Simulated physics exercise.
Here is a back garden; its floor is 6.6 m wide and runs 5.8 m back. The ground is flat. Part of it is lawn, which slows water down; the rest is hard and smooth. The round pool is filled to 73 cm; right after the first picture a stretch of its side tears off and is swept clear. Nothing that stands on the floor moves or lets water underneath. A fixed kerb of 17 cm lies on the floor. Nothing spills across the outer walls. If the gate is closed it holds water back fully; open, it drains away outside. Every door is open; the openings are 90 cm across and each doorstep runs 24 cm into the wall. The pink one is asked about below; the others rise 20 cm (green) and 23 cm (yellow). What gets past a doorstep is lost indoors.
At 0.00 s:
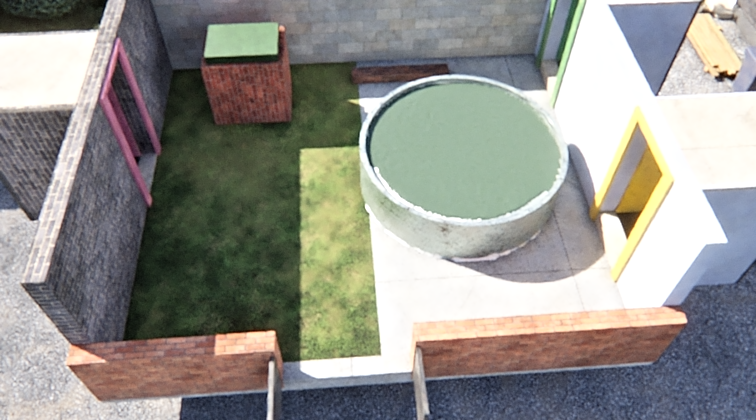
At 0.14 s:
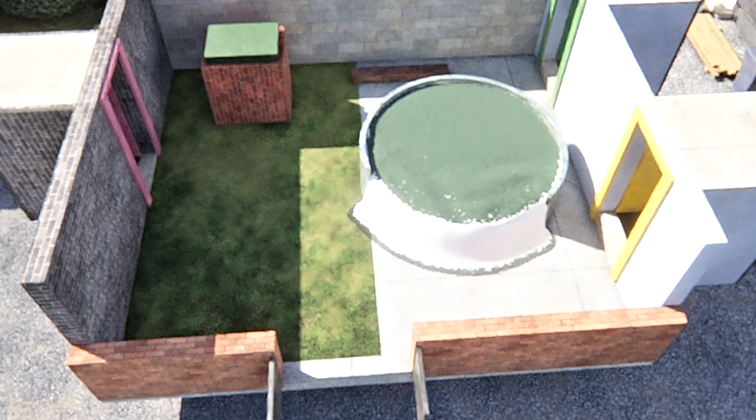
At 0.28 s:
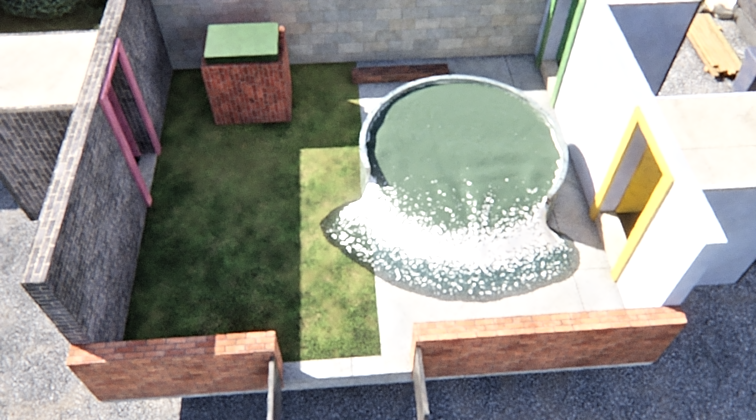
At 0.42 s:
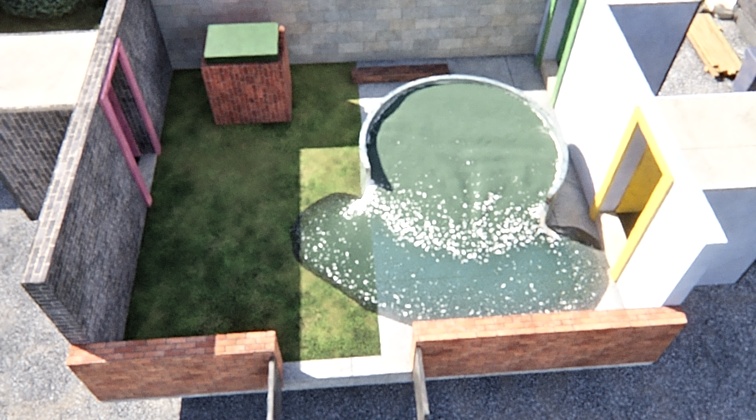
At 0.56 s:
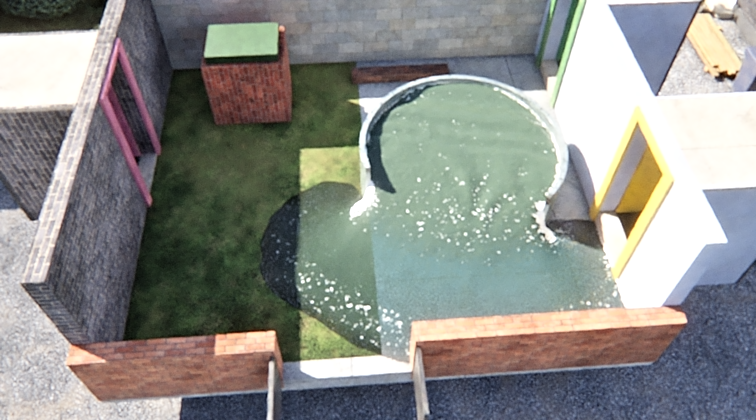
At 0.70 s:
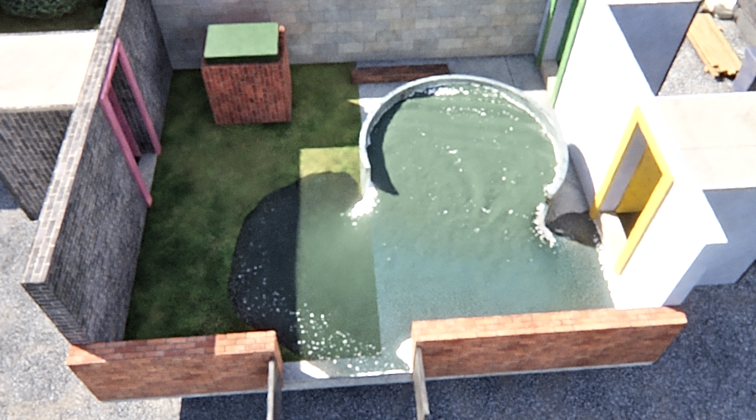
A walled back garden, part lawn and part pale paving, is seen from high above by a camera that stays still. A round grey pool of green water stands right of centre, with a pink door frame on the left, a yellow one on the right and a green-topped brick block behind. The pool's near side breaks open, and white, foaming water pours out, spreading across the paving and then leftward over the grass.
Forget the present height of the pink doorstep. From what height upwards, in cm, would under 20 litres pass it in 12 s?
It would have to be roughly 9 cm high.
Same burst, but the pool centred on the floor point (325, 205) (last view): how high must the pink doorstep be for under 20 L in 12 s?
About 10.0 cm.
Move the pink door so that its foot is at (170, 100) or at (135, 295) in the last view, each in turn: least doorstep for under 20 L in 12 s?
About 11.5 and 18 cm.
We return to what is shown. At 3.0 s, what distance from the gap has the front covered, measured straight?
About 4.6 m.
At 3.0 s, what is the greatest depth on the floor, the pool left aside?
About 38 cm.
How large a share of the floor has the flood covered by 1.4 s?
About 40 per cent.
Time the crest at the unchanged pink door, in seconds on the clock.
Near 10.0 s.
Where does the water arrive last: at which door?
The pink one.
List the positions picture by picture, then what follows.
In the first frame, still water, 73 cm deep, in the round pool at (463, 147); the pink door at (134, 131) is dry.
In the second frame, the gap is at (448, 245), the front 0.3 m out at (355, 217); the back of the round pool holds 73 cm.
In the third frame, water pours out at (448, 246) and has run 0.8 m, to (327, 228); about 11 cm deep outside, 73 cm at the back.
In the fourth frame, the gap is at (447, 248), the front 1.3 m out at (302, 257); the back of the round pool holds 73 cm.
In the fifth frame, water pours out at (447, 249) and has run 1.8 m, to a hidden place; about 8 cm deep outside, 73 cm at the back.
In the sixth frame, water pours out at (447, 249) and has run 2.4 m, to (243, 310); about 8 cm deep outside, 68 cm at the back; 1.8 m in a straight line remain to the pink door at (134, 131).
After 1.4 s water covers 40 % of the floor, deepest (48 cm) near (463, 349); it has not reached the pink door.
After 3.0 s water covers 55 % of the floor, deepest (38 cm) near (629, 338); it has not reached the pink door.
After 12.0 s water covers 95 % of the floor, deepest (12 cm) near (543, 94); 11 cm at the pink door, 73 litres in over its 6 cm doorstep.
At the pink door as built, the water arrived by 3.7 s and peaked near 12 cm at 10.0 s.
Run again over the same 12 s with other heights there, 32 litres in over 8 cm, 3 litres over 11 cm. The limit of 20 litres is kept from about 9 cm up.
